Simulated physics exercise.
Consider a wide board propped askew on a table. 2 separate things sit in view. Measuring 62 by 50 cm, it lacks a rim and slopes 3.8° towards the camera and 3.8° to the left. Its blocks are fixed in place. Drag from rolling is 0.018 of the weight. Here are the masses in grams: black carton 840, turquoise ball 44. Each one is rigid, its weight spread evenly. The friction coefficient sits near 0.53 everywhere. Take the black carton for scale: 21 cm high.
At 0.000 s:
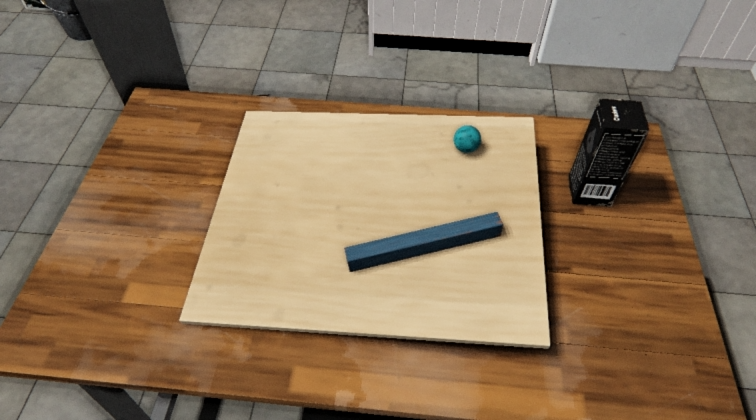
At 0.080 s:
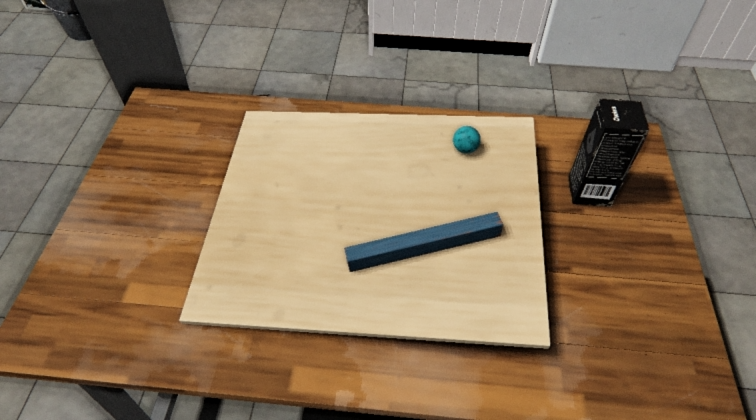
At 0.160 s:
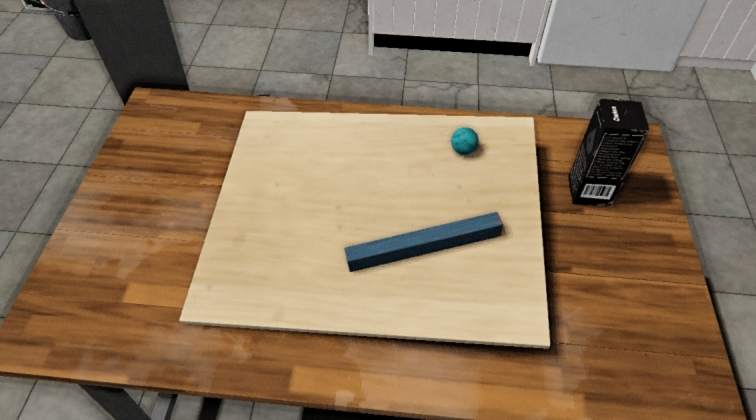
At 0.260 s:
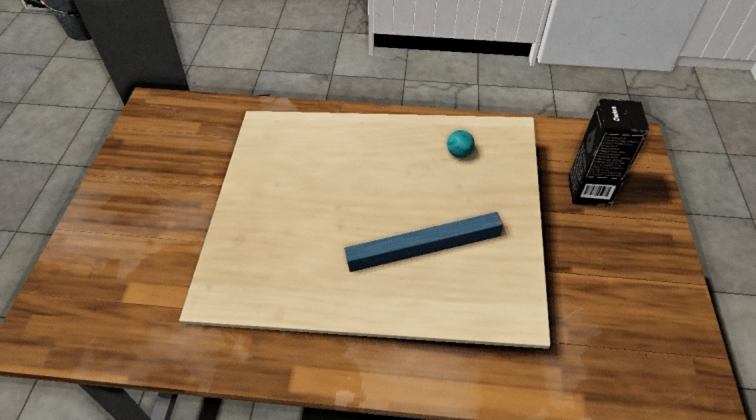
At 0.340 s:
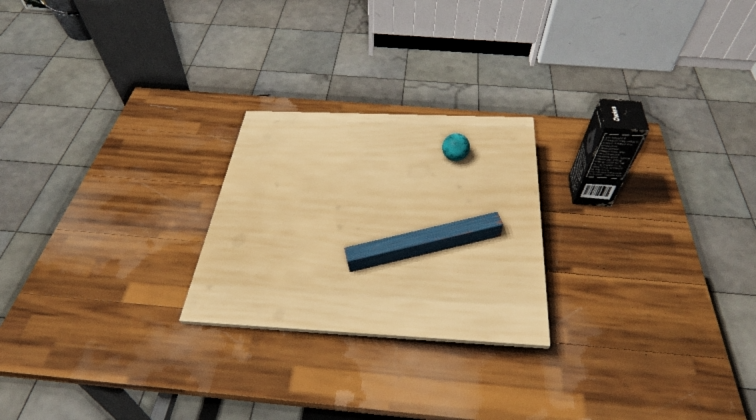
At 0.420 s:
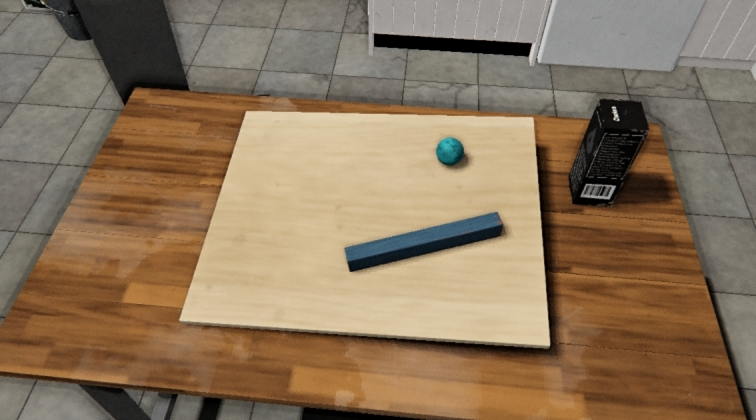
On a wooden table, a turquoise ball rolled slowly a short way toward the camera and to the left across a pale board, while a blue bar and a black carton stayed still.
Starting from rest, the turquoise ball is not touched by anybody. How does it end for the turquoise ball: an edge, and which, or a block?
I expect it drops off the front.
After 0.82 s, 28 cm of board to the near edge; turquoise ball near (399, 188).
After 1.32 s, 8 cm of board to the near edge; turquoise ball near (273, 276).
After 1.52 s, it has gone over the near edge; turquoise ball near (198, 333).
After 1.82 s, it has gone over the near edge.
In the end (1.9 s), it has gone over the near edge; black carton under 8 cm from the start.
